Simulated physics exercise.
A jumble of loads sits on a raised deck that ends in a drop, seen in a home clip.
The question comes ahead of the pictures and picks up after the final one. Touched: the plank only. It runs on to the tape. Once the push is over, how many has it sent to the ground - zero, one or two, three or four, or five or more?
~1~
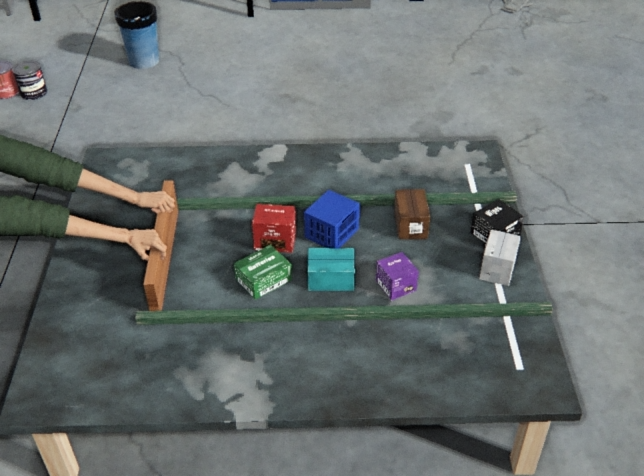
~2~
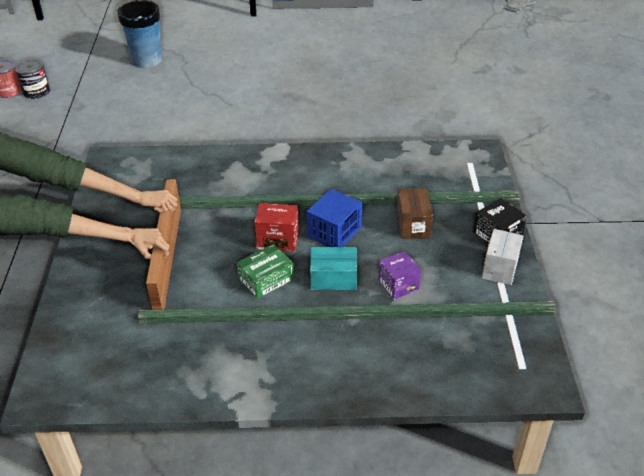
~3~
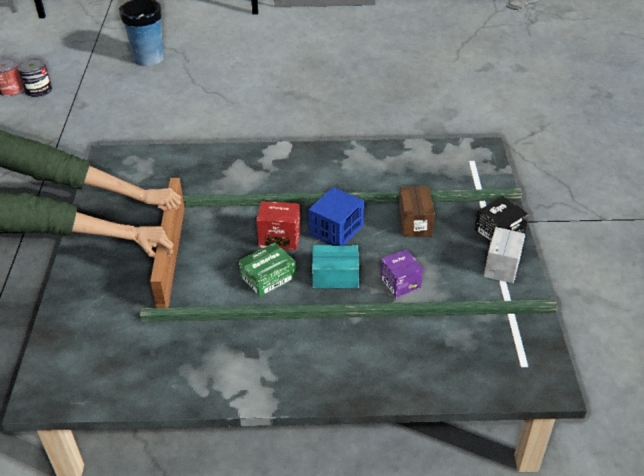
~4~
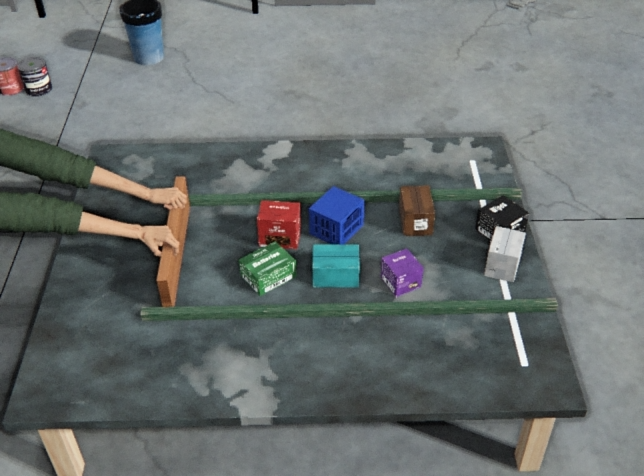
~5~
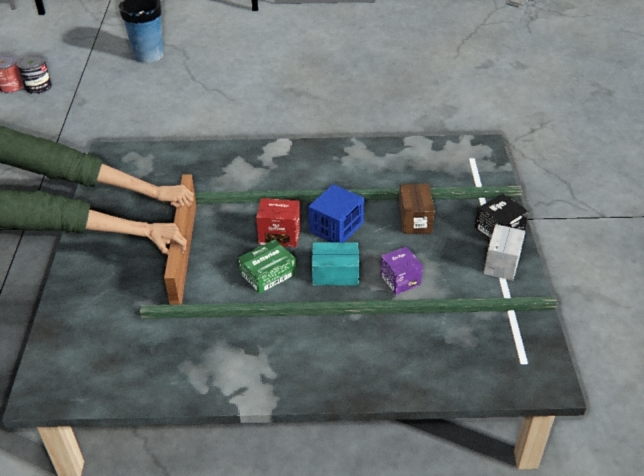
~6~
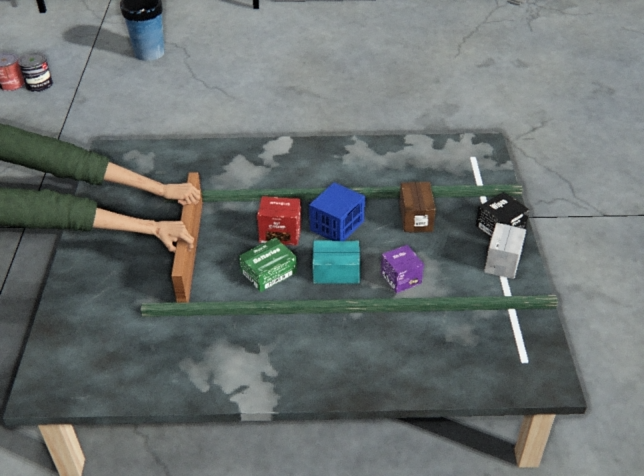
The drop count passes four.
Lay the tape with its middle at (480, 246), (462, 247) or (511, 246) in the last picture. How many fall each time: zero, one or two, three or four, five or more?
Going through the places as listed, I'd say five or over, then three or four, then five or over.
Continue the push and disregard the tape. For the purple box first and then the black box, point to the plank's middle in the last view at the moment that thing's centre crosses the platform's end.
(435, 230) and (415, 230), more or less.
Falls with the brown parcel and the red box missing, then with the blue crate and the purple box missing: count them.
Going first to second: 4 and 3.
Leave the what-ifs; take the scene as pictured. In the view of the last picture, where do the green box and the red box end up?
In the last picture the green box sits around (527, 270) and the red box around (513, 217).
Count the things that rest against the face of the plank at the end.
It's 2 of them.
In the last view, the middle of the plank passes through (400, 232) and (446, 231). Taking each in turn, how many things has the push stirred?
The first count is 8, and then it's 8.
A little later, none off yet; black box at rest near (502, 218); white box at rest near (505, 251); brown parcel at rest near (417, 207).
Next, none off yet; black box shifted a little near (515, 221); white box at rest near (506, 251); brown parcel shifted about its own width near (477, 201).
When it is over, the number that fall off is five or more; down, turquoise parcel, blue crate, purple box, brown parcel, white box and black box.
